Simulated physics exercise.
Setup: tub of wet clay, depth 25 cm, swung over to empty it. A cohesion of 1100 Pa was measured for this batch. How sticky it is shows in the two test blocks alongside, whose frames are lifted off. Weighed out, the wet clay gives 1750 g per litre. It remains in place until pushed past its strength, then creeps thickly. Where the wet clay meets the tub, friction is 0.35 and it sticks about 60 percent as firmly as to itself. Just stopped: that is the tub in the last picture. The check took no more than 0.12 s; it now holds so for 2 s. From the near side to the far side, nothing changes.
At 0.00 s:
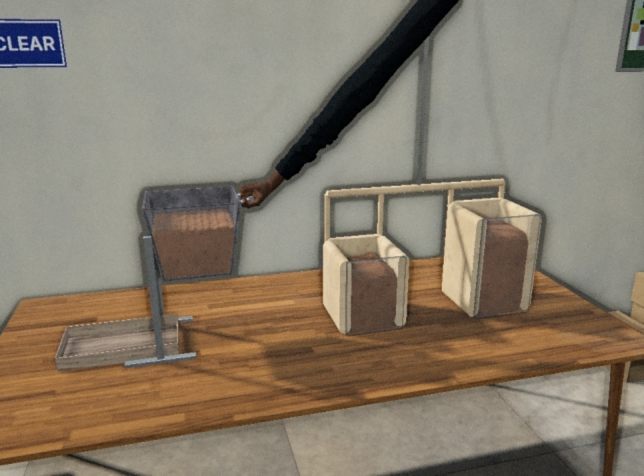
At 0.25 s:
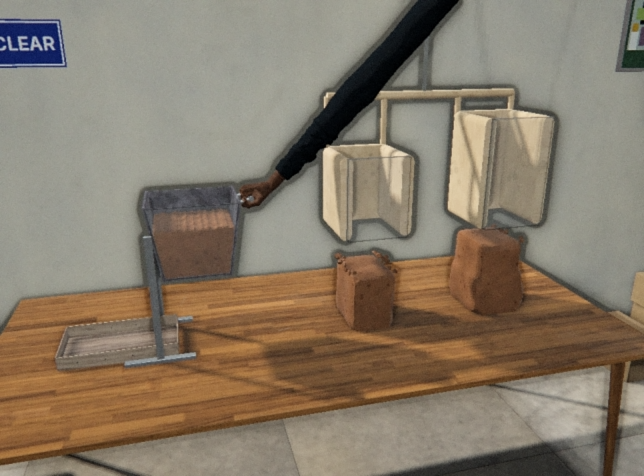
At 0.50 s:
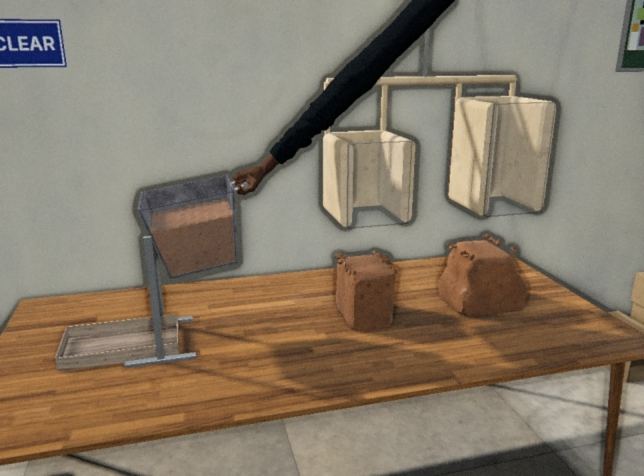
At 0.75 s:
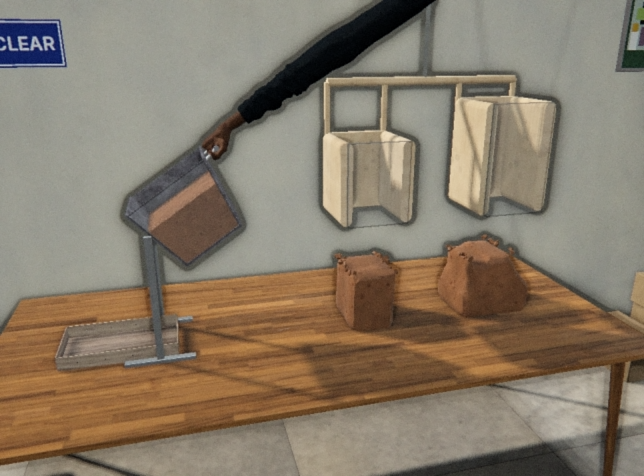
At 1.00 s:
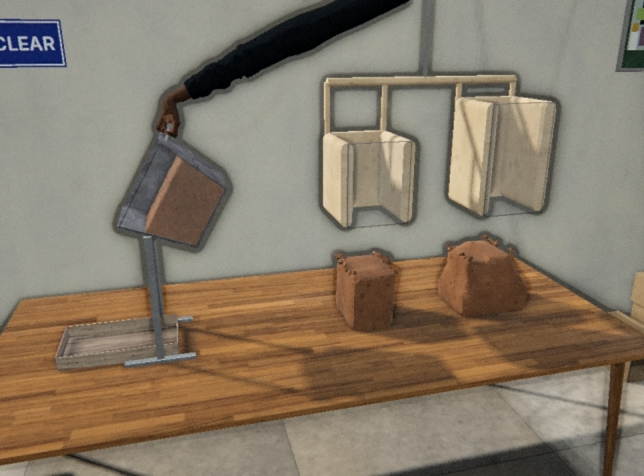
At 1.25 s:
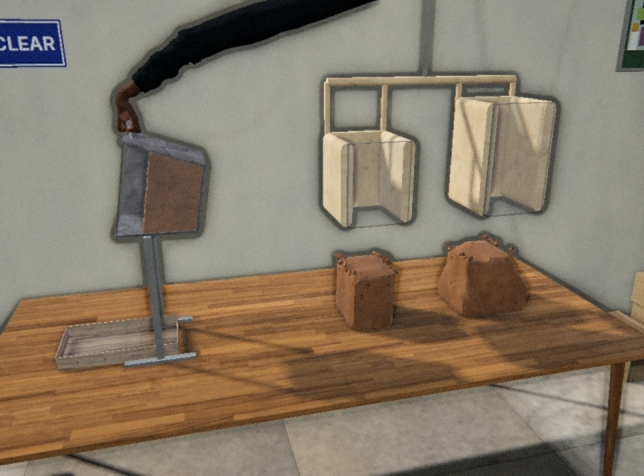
A hand tilted a tub of wet clay steeply over to the left, after two pale molds rose off a pair of clay blocks and the right one slumped while the left kept its shape.
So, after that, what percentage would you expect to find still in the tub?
I would expect about 100 % still in the tub.
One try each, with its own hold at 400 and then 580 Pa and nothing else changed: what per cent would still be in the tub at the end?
In turn about 65 %, 75 %.
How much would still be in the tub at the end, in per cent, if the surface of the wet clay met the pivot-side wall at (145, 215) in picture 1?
Roughly 100 per cent would still be in the tub at the end.
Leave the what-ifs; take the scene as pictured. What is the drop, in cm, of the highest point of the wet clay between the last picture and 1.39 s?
About 0 cm.
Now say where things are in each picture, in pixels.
Handle-side rim at (238, 202), tilt 0 degrees; top of the wet clay at (175, 231); blocks stand 24 cm, 34 cm (left to right), in the first frame.
Handle-side rim at (238, 202), tilt 0 degrees; top of the wet clay at (175, 231); blocks stand 24 cm, 31 cm (left to right), in the second frame.
Handle-side rim at (232, 190), tilt 8 degrees; top of the wet clay at (227, 217); blocks stand 24 cm, 26 cm (left to right), in the third frame.
Handle-side rim at (202, 160), tilt 34 degrees; top of the wet clay at (212, 186); blocks stand 24 cm, 25 cm (left to right), in the fourth frame.
Handle-side rim at (159, 143), tilt 60 degrees; top of the wet clay at (181, 162); blocks stand 24 cm, 25 cm (left to right), in the fifth frame.
Handle-side rim at (122, 144), tilt 80 degrees; top of the wet clay at (154, 155); blocks stand 24 cm, 25 cm (left to right), in the sixth frame.
After 1.39 s, the tub is at 80 degrees and holds 100 %.
After 1.56 s, the tub is at 80 degrees and holds 100 %.
After 1.73 s, the tub is at 80 degrees and holds 100 %.
After 1.90 s, the tub is at 80 degrees and holds 100 %.
After 3.25 s, at the end, the tub is at 80 degrees and holds 100 %.
